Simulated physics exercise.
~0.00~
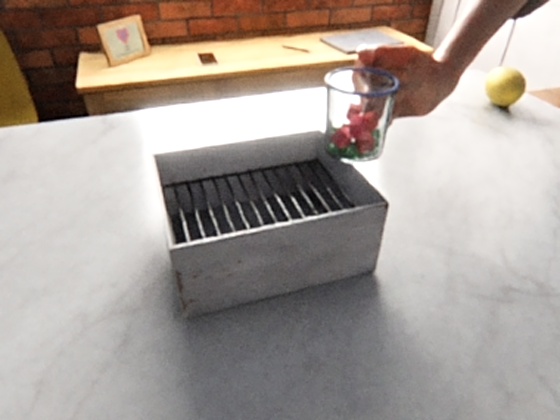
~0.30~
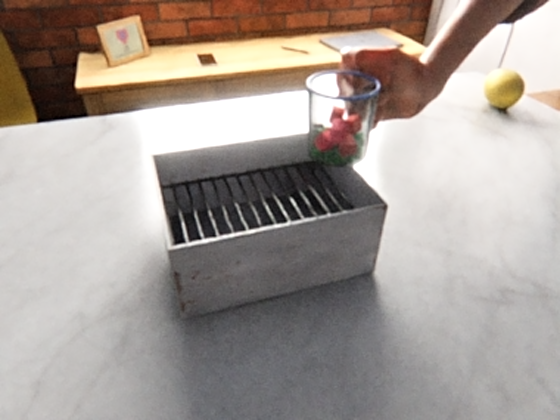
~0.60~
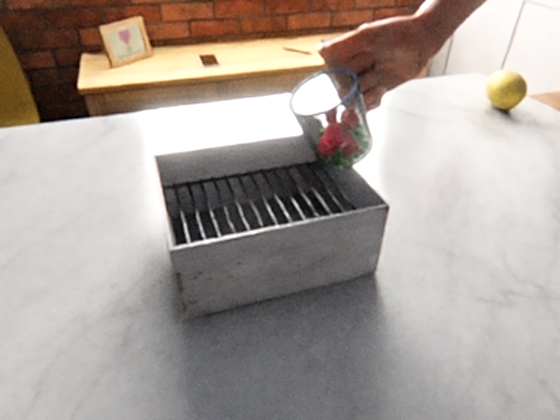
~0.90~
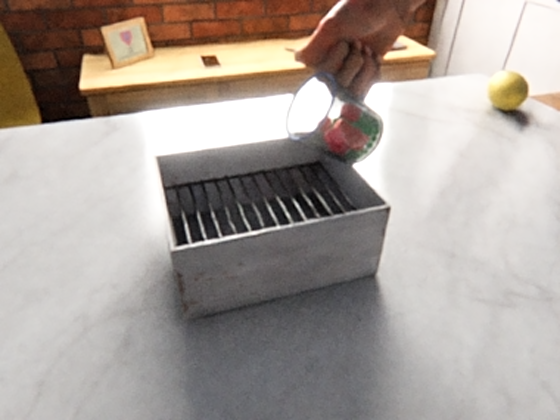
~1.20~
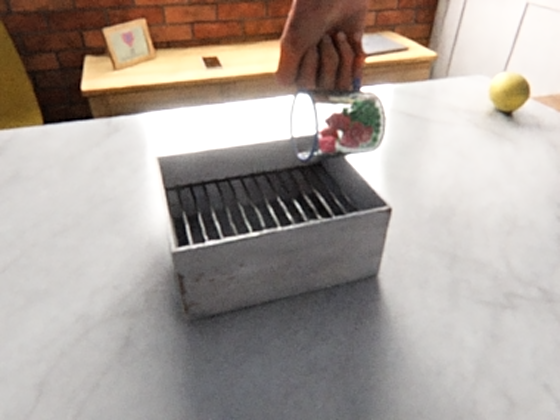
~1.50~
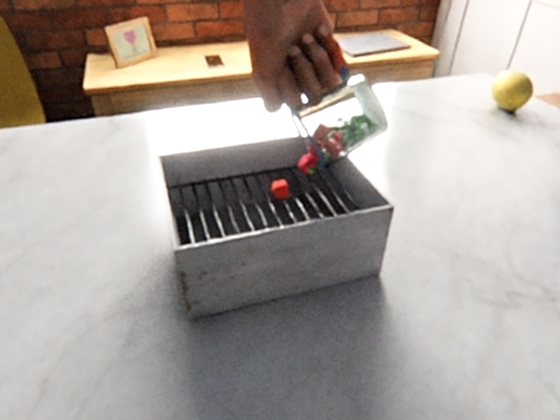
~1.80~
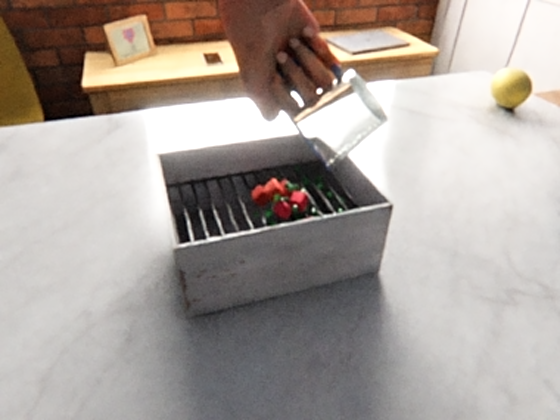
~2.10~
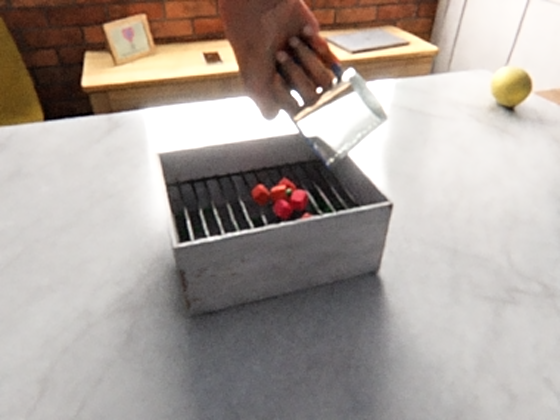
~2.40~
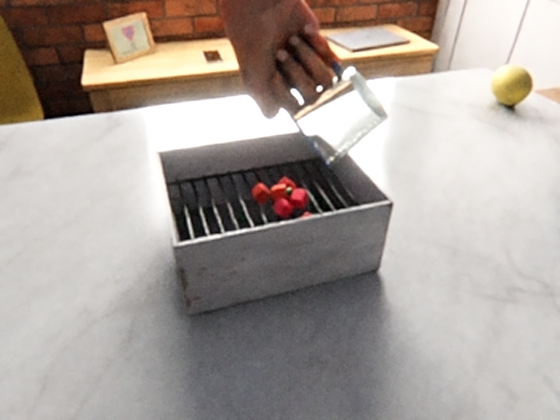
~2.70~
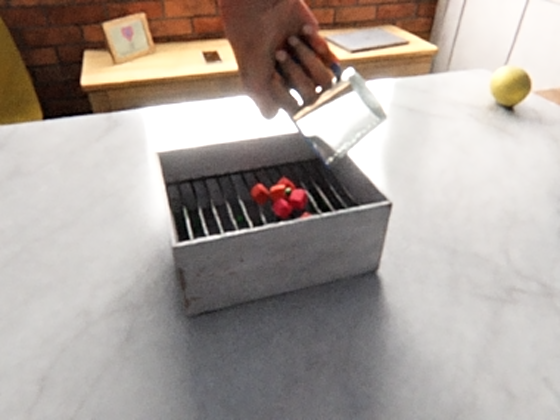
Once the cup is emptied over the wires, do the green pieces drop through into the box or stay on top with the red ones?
The green pieces drop through, nearly all of them passing between the wires into the box. The red ones are held back on top.
